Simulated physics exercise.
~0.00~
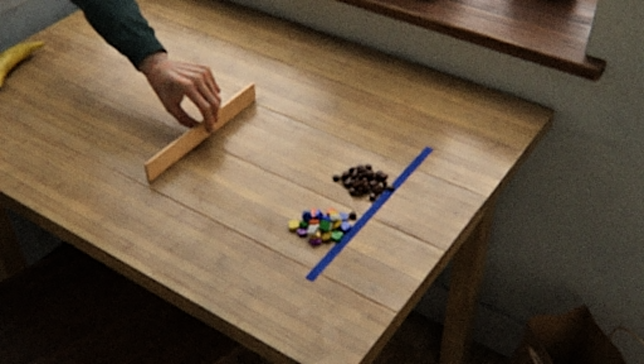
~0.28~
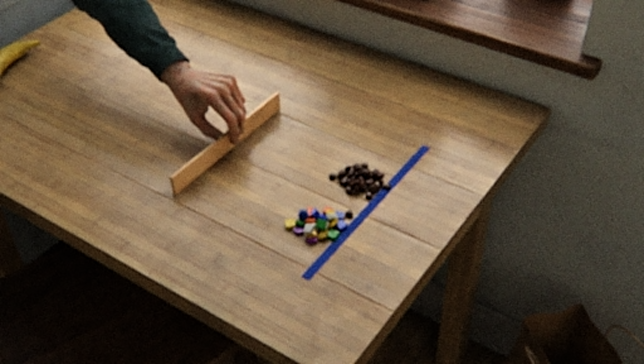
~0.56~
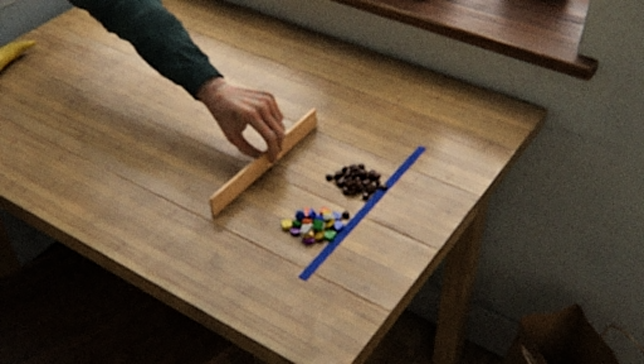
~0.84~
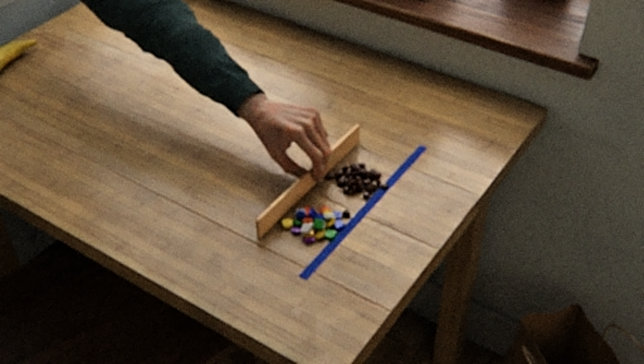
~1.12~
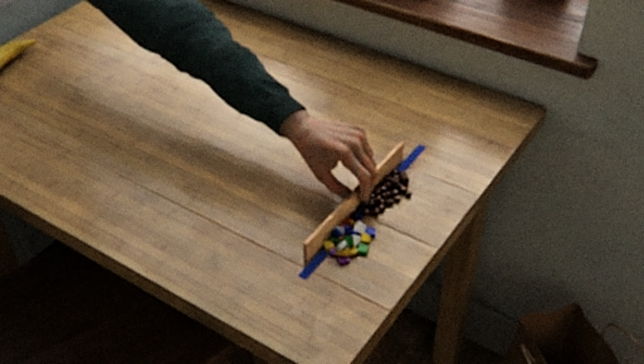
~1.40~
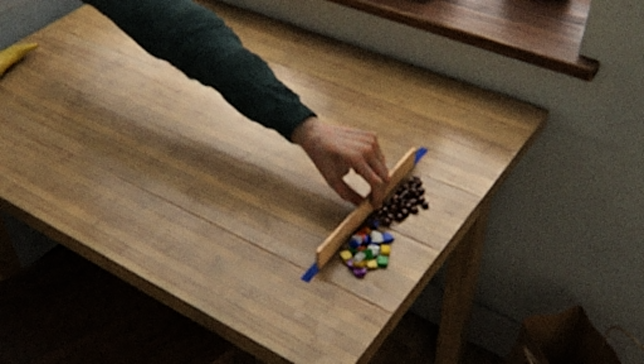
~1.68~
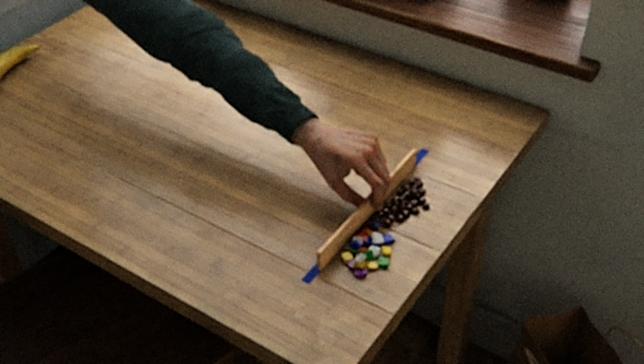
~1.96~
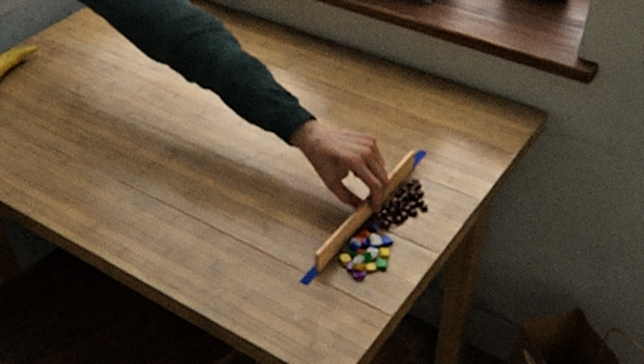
A hand slides a wooden strip right, pushing two small heaps past the blue tape.
